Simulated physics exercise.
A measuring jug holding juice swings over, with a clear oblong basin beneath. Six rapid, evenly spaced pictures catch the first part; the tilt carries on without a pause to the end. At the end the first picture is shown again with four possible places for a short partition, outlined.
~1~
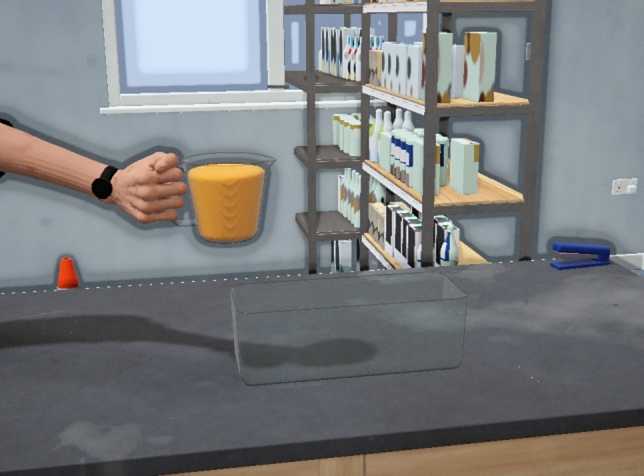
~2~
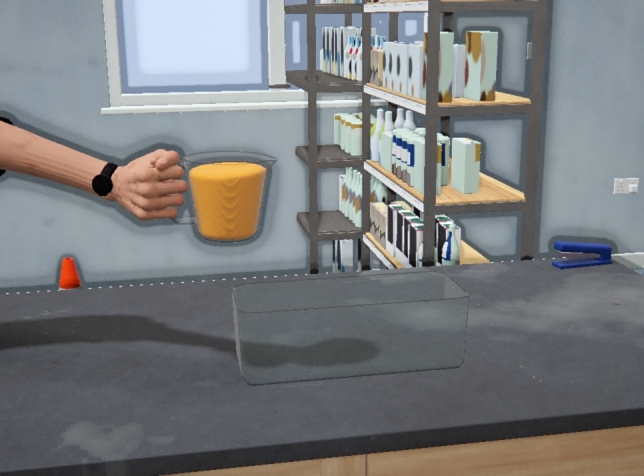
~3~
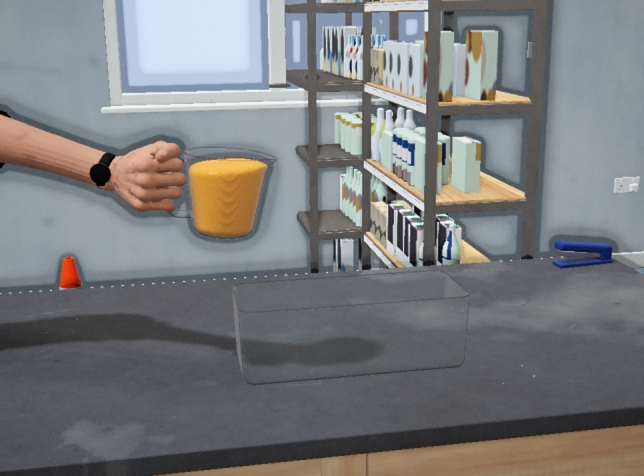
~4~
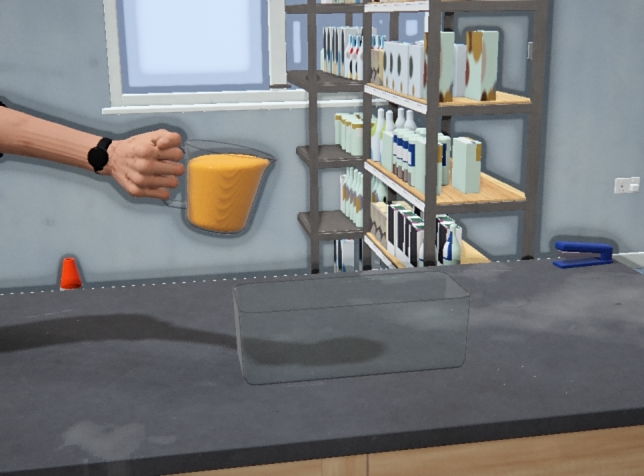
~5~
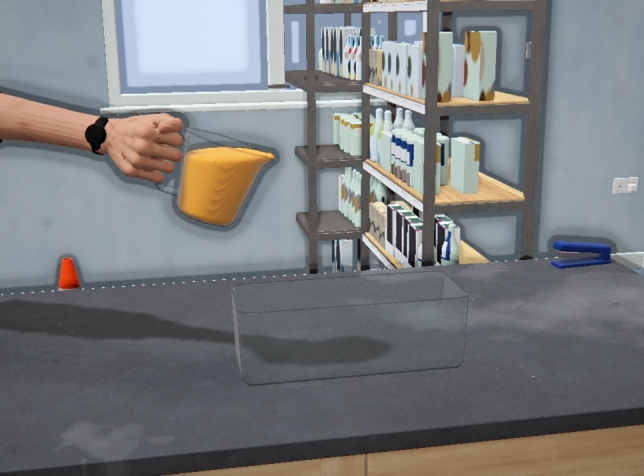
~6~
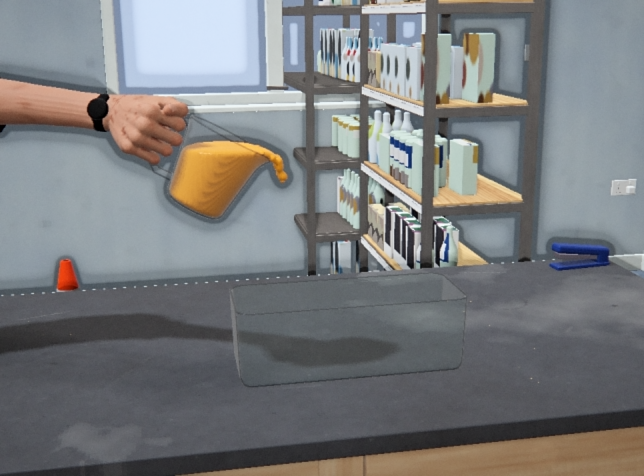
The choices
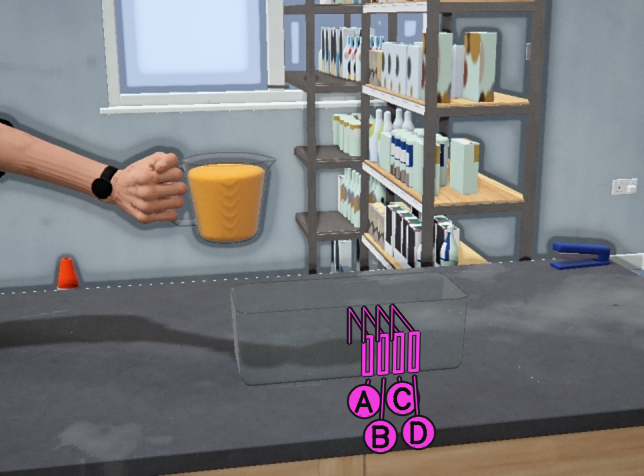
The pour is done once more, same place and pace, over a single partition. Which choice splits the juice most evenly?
Take A.
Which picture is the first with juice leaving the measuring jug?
Picture 6.
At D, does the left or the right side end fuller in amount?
The left side.
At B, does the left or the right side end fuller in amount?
The left one.
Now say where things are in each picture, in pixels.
The first frame shows upright, lip at (275, 159); basin from (241, 384) to (462, 365); nothing has left yet.
The second frame shows upright, lip at (276, 159); nothing has left yet.
The third frame shows tipped about 5°, lip at (277, 158); nothing has left yet.
The fourth frame shows tipped about 11°, lip at (277, 159); nothing has left yet.
The fifth frame shows tipped about 20°, lip at (275, 159); nothing has left yet.
The sixth frame shows tipped about 29°, lip at (273, 160); juice is over the lip, down to (282, 181).
On the marked copy, A at (368, 380); B at (383, 378); C at (399, 377); D at (414, 376).
If A is chosen, about 57 % ends left of the wall and 39 % right of it; 4 % is lost outside.
If B is chosen, about 92 % ends left of the wall and 3 % right of it; 5 % is lost outside.
If C is chosen, about 92 % ends left of the wall and 4 % right of it; 4 % is lost outside.
If D is chosen, about 94 % ends left of the wall and 3 % right of it; 3 % is lost outside.
